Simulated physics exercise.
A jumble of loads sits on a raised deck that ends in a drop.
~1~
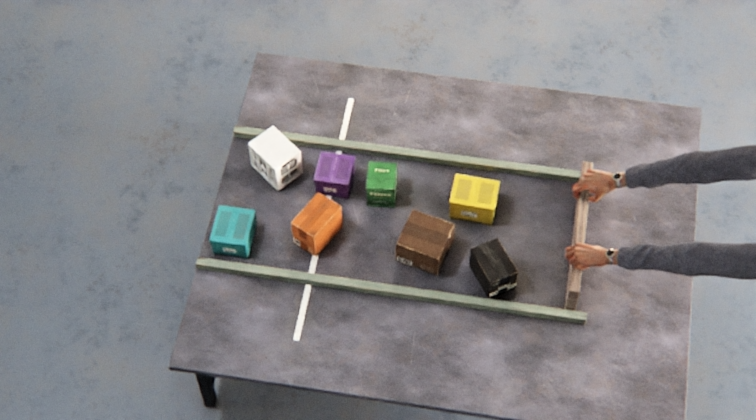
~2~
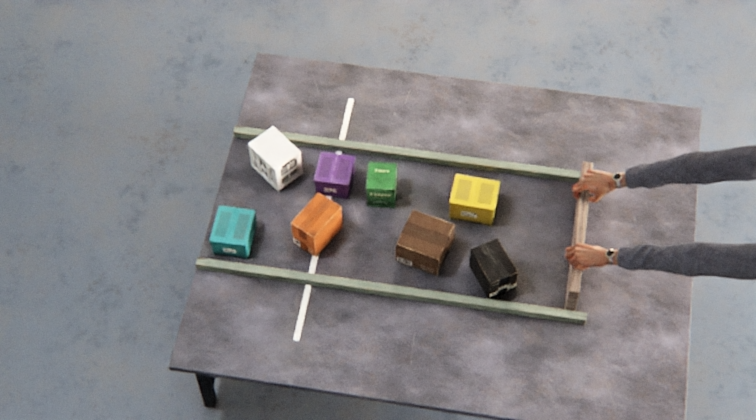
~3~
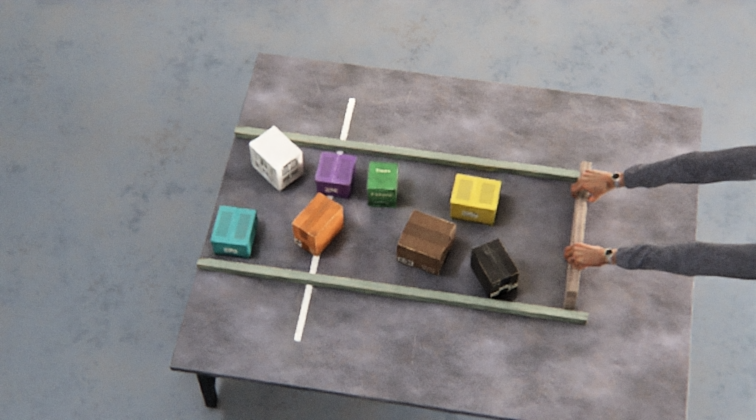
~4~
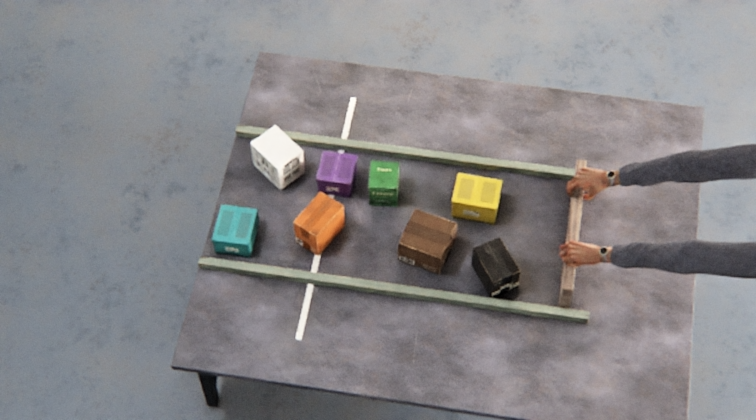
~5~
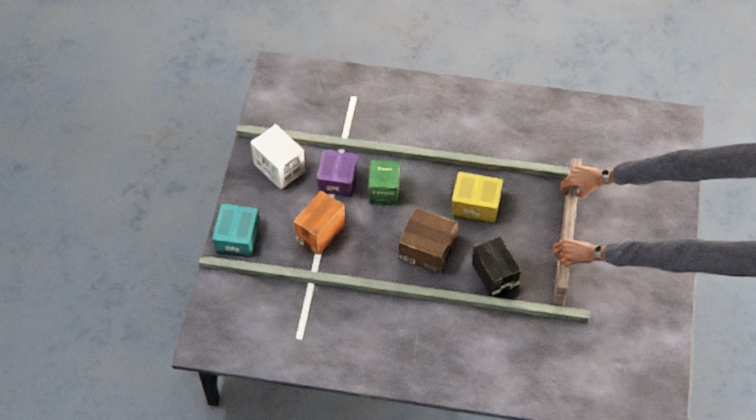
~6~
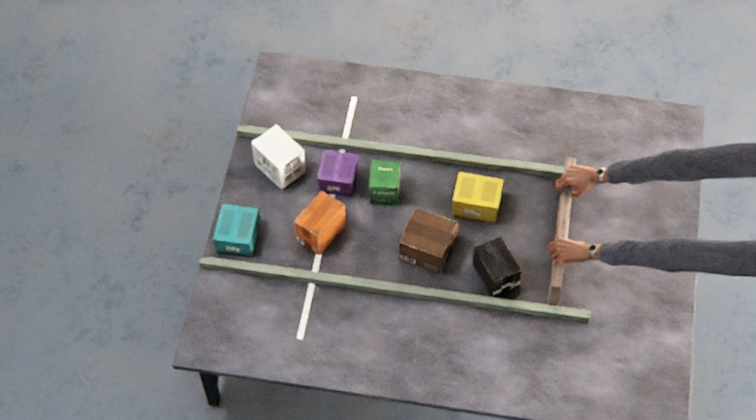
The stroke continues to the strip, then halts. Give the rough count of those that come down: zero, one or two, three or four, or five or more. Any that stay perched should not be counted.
Well, the ones that get knocked off number at least one, under three.
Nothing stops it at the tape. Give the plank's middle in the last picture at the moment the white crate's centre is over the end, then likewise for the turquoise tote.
White crate: (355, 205); turquoise tote: (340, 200).
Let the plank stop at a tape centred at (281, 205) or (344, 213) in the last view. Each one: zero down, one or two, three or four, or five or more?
First place: Three to four; second place: 1 or 2.
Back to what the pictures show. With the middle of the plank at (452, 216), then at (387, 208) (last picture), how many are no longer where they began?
Counts: 3 and 7.
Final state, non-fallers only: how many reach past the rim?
The number is 0.
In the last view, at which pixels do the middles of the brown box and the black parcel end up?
In the last picture the brown box sits around (271, 221) and the black parcel around (306, 234).
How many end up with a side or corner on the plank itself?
Contact count: 2.
A little later, none off yet; turquoise tote at rest near (237, 231); white crate at rest near (279, 157); orange box at rest near (321, 223).
Next, none off yet; turquoise tote at rest near (237, 231); white crate at rest near (279, 157); orange box shifted a little near (309, 223).
When it is over, the number that fall off is one or two; down, white crate and turquoise tote.
